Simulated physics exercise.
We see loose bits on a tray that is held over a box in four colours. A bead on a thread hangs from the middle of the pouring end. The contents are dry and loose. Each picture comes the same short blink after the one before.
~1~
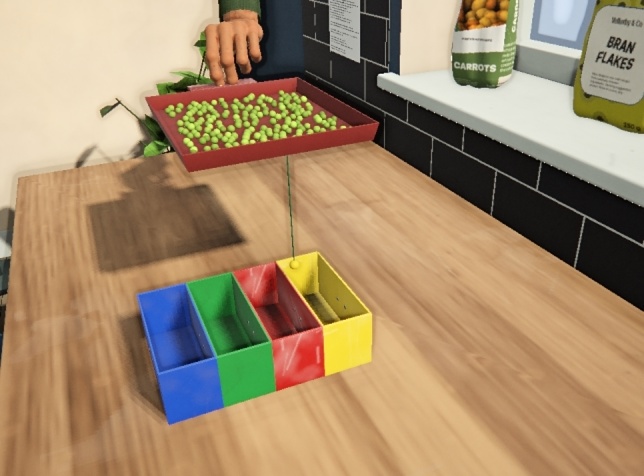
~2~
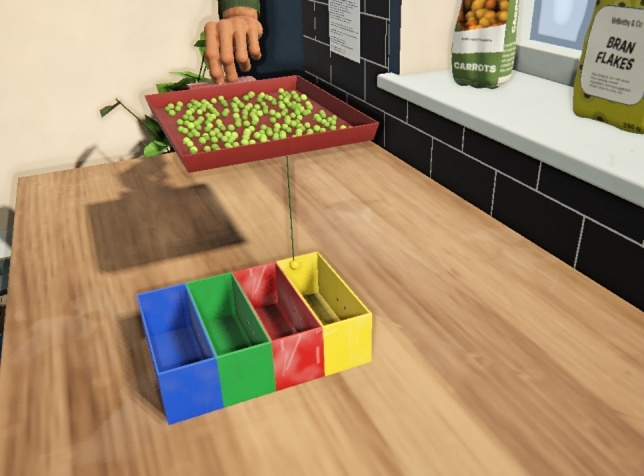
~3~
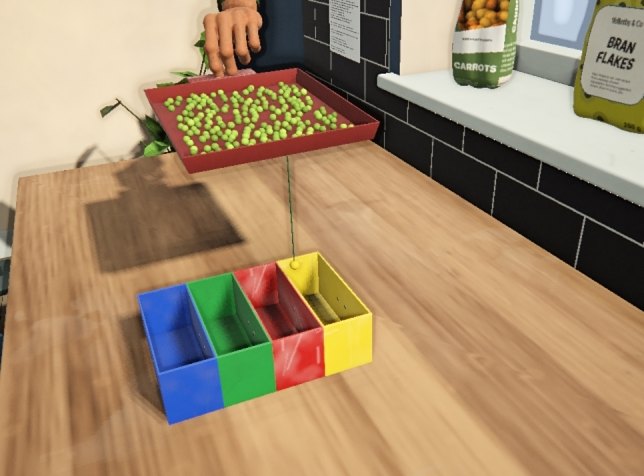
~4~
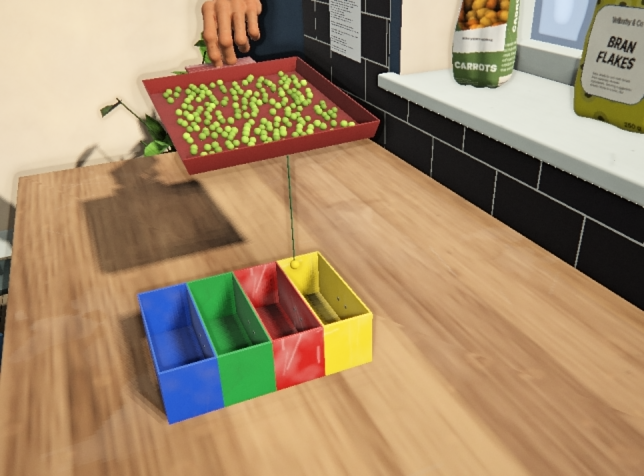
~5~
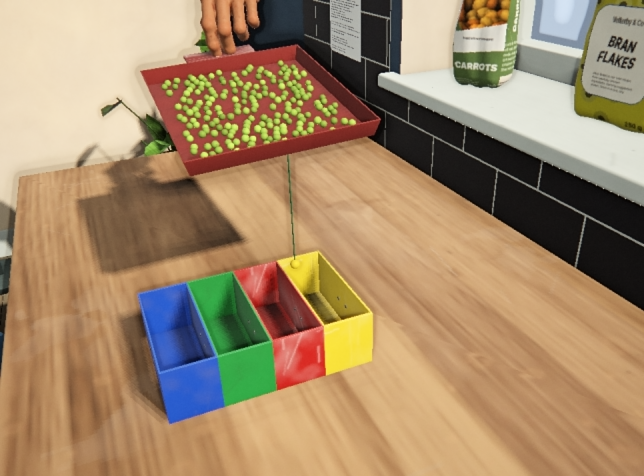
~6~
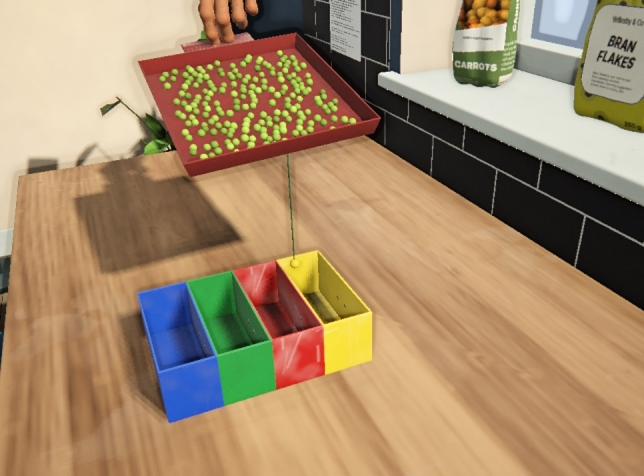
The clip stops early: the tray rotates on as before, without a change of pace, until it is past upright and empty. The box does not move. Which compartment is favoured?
It favours the green compartment.
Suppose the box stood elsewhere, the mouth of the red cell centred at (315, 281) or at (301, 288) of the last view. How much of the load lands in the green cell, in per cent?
Near 30 % and 40 %.
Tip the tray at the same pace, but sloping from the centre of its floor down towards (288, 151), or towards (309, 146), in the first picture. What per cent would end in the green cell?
Near 10 % and 0 %.
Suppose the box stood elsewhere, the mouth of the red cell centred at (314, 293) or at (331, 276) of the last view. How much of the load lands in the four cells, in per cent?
Roughly 100 per cent, and 70 per cent.
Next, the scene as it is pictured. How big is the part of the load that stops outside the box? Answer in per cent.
About 0 per cent.
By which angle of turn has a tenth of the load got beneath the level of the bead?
Roughly 90°.
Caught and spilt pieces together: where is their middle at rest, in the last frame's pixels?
Around (248, 357).
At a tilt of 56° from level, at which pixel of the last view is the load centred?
At about (245, 143).
Shortly afterwards, tray tipped steeply; all but a few on the tray; only a few in the blue cell; only a few falling or outside the box.
Next, tray tipped right over; near half on the tray; a little in the green cell; a little in the red cell; only a few in the blue cell; near a third falling or outside the box.
Some moments later, tray tipped past a quarter turn; near half in the green cell; near a third in the red cell; a little in the blue cell; a little in the yellow cell; only a few falling or outside the box.
In the end, tray tipped past a quarter turn; near half in the green cell; near a third in the red cell; a little in the blue cell; a little in the yellow cell; only a few outside the box.
